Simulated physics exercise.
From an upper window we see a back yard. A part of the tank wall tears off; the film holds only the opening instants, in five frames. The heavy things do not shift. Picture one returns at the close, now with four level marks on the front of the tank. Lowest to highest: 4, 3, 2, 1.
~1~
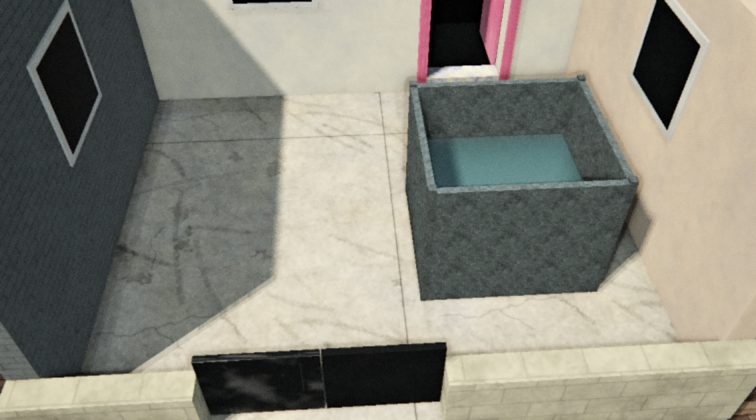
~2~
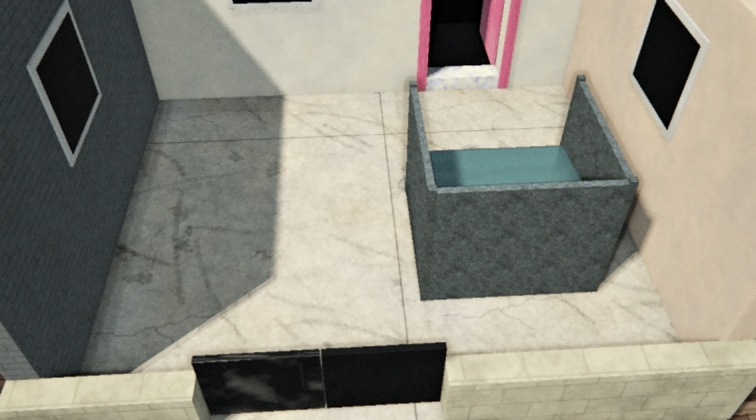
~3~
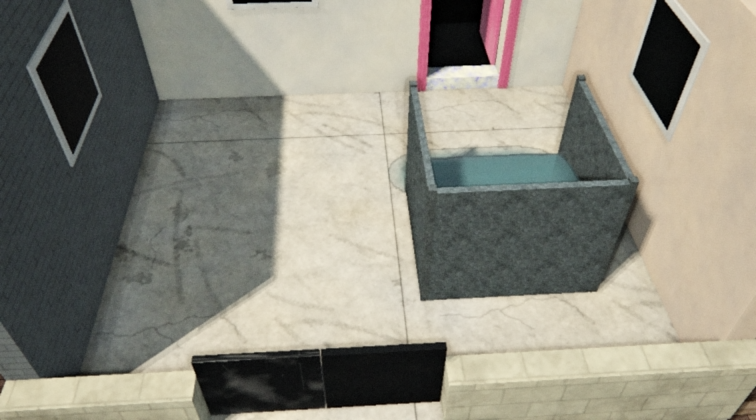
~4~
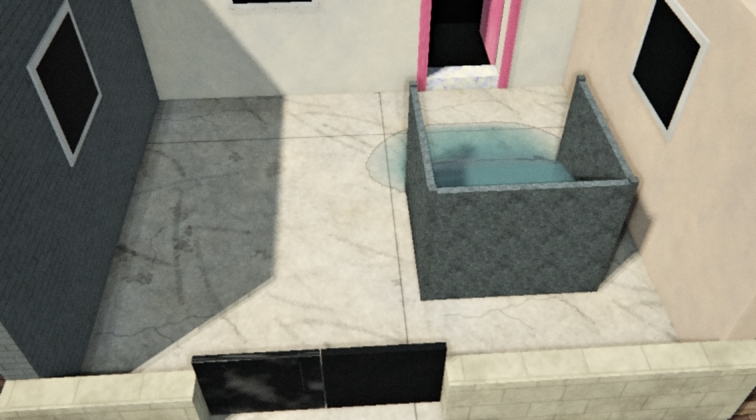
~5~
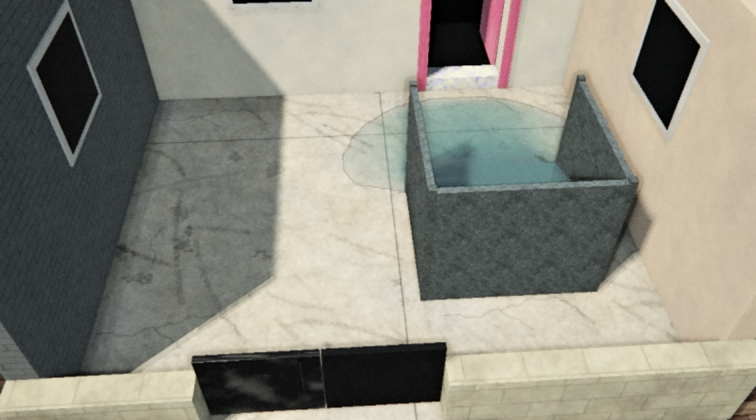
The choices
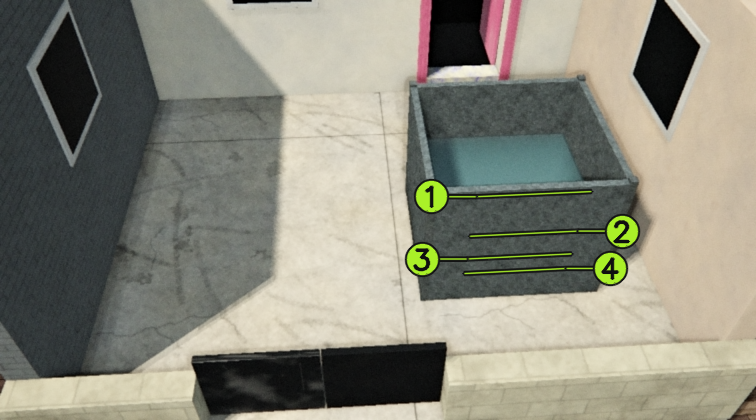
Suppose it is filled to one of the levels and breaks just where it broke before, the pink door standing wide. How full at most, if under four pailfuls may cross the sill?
That is line 4.
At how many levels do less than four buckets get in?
One of the four.
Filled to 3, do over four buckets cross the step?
Yes, that goes wrong.
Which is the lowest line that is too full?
Here it is line 3.
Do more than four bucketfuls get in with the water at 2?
Yes, it does.
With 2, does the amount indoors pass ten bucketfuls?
Yes, it does.
On the marked copy, 1 at (533, 194); 2 at (524, 233); 3 at (519, 256); 4 at (515, 270); from the bottom up 4, 3, 2, 1.
Choosing 1, dozens of bucketfuls pour in.
Choosing 2, dozens of bucketfuls pour in.
Choosing 3, about 10 bucketfuls get in.
Choosing 4, a bucket or two gets in.
